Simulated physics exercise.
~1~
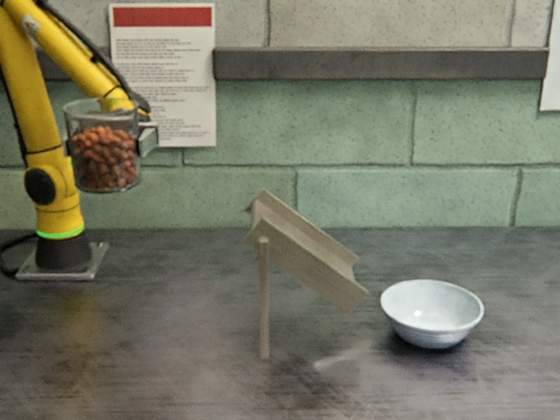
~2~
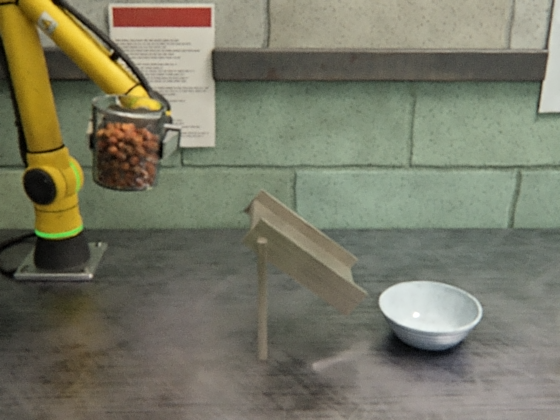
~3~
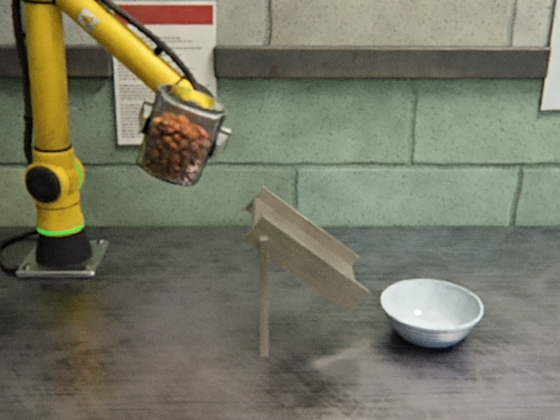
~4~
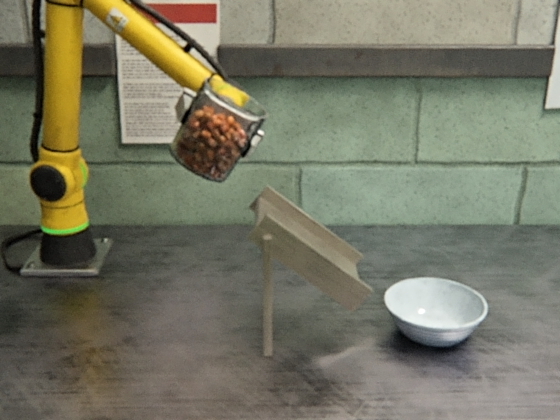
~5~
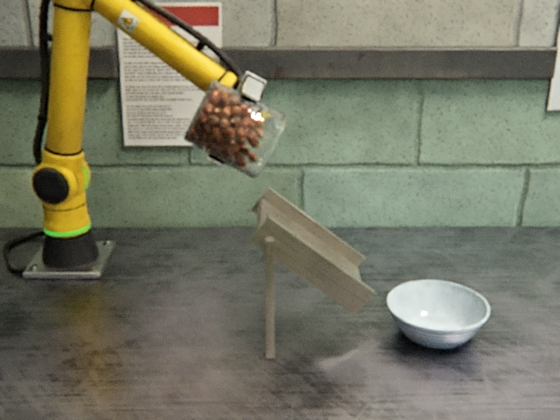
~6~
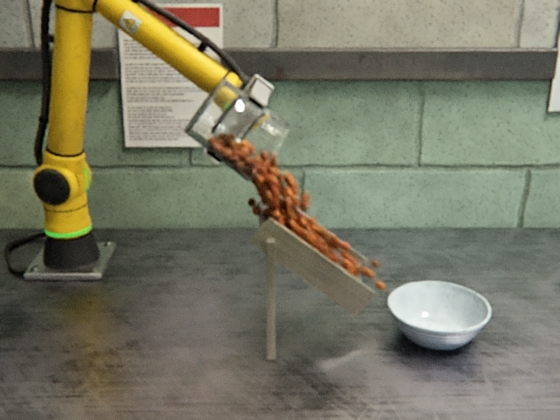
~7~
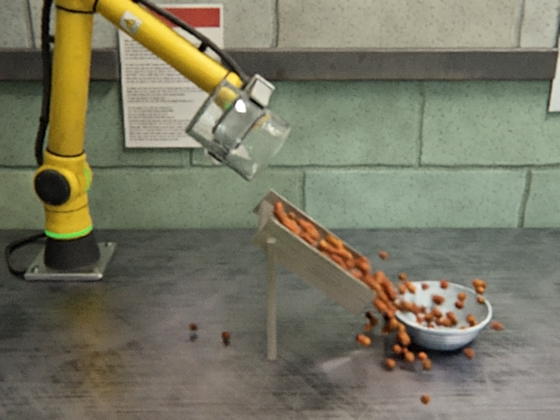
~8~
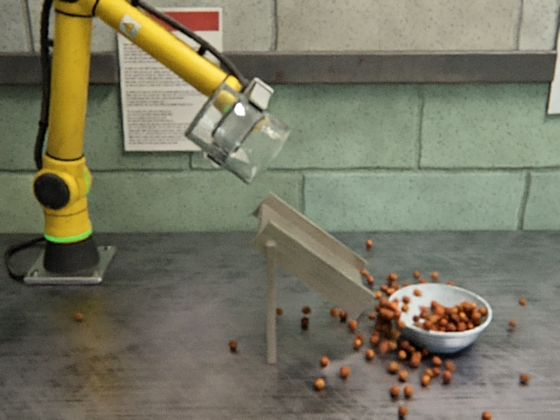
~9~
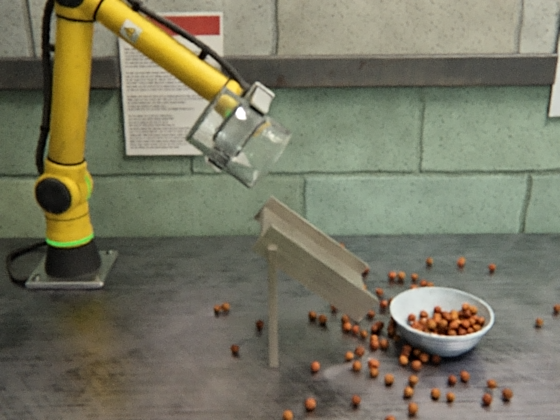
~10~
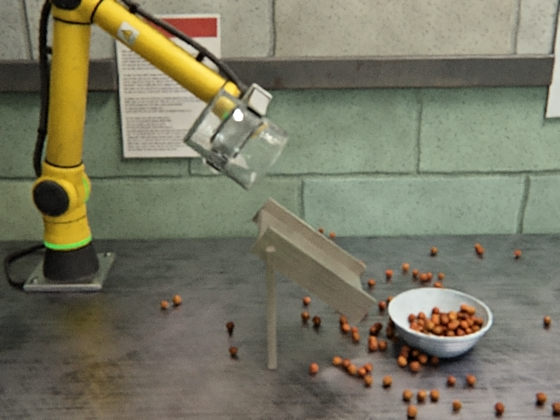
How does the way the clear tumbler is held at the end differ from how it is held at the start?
At the start the robot arm holds the tumbler upright, while at the end it is turned upside down at a slant above the chute.
